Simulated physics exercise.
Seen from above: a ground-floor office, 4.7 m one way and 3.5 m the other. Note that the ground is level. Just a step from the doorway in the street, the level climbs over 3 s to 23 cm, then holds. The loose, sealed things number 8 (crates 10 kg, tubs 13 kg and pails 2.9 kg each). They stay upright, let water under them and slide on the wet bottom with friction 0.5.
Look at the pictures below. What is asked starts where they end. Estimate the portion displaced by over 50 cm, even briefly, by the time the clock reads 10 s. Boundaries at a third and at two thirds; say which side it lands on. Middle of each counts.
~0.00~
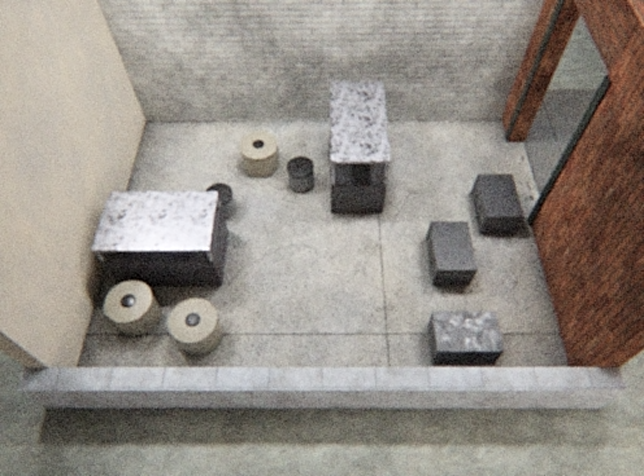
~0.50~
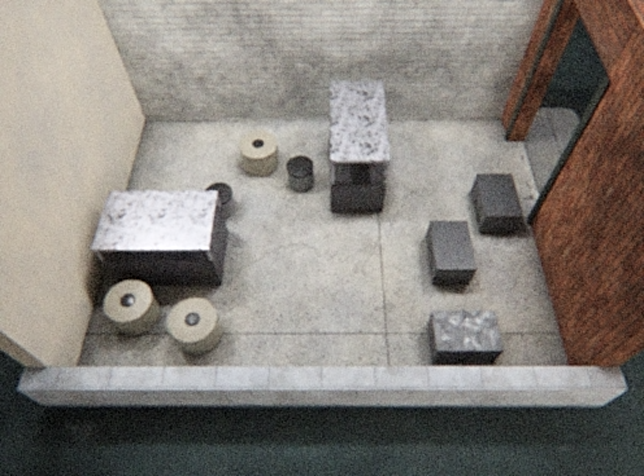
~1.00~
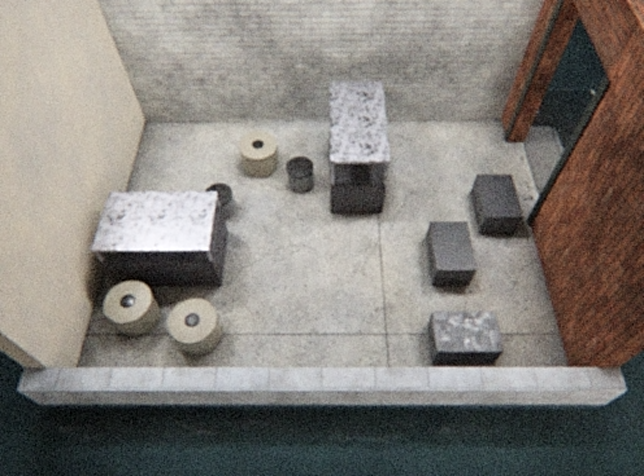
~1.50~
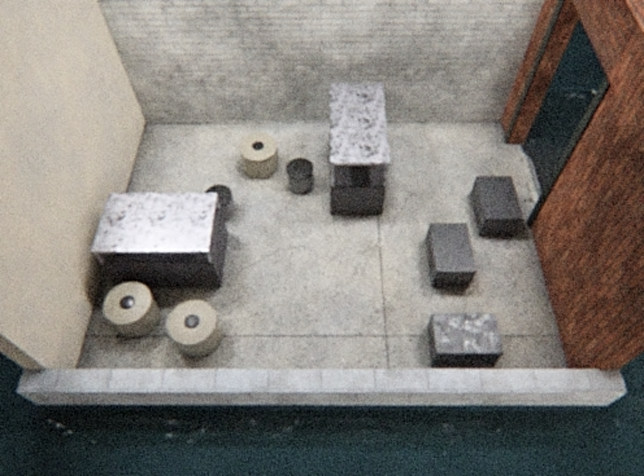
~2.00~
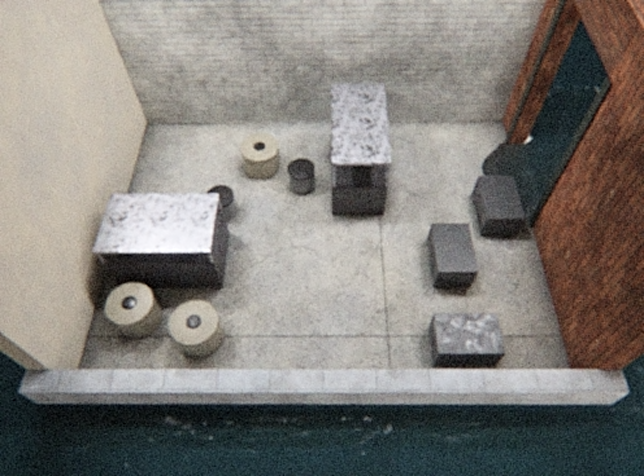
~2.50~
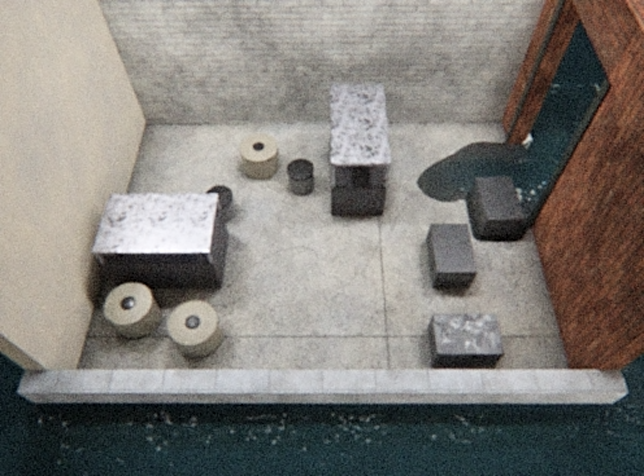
It falls in the mid range.
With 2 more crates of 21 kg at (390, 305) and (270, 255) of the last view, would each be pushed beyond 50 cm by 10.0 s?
Note: Item 1 above threshold; item 2 below threshold.
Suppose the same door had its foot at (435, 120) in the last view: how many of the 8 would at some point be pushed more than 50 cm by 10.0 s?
In that case the number is 4.
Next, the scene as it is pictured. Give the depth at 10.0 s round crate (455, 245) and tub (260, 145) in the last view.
12 and 5 cm.
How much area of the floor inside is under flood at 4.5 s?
At that time the wet patch spans about 7.0 m2.
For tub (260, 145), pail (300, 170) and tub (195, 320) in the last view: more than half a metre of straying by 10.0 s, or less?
Within, within, within.
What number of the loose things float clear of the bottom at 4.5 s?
The number is 0.
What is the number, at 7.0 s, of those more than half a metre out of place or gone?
By then the count is 2.
After 3.5 s 0 of 8 are over 50 cm from their spots; 0 afloat.
After 4.5 s 1 of 8 are over 50 cm from their spots; 0 afloat.
After 7.0 s 2 of 8 are over 50 cm from their spots; 2 afloat.
After 10.0 s 3 of 8 are over 50 cm from their spots, and 4 have been at some point; 7 afloat.
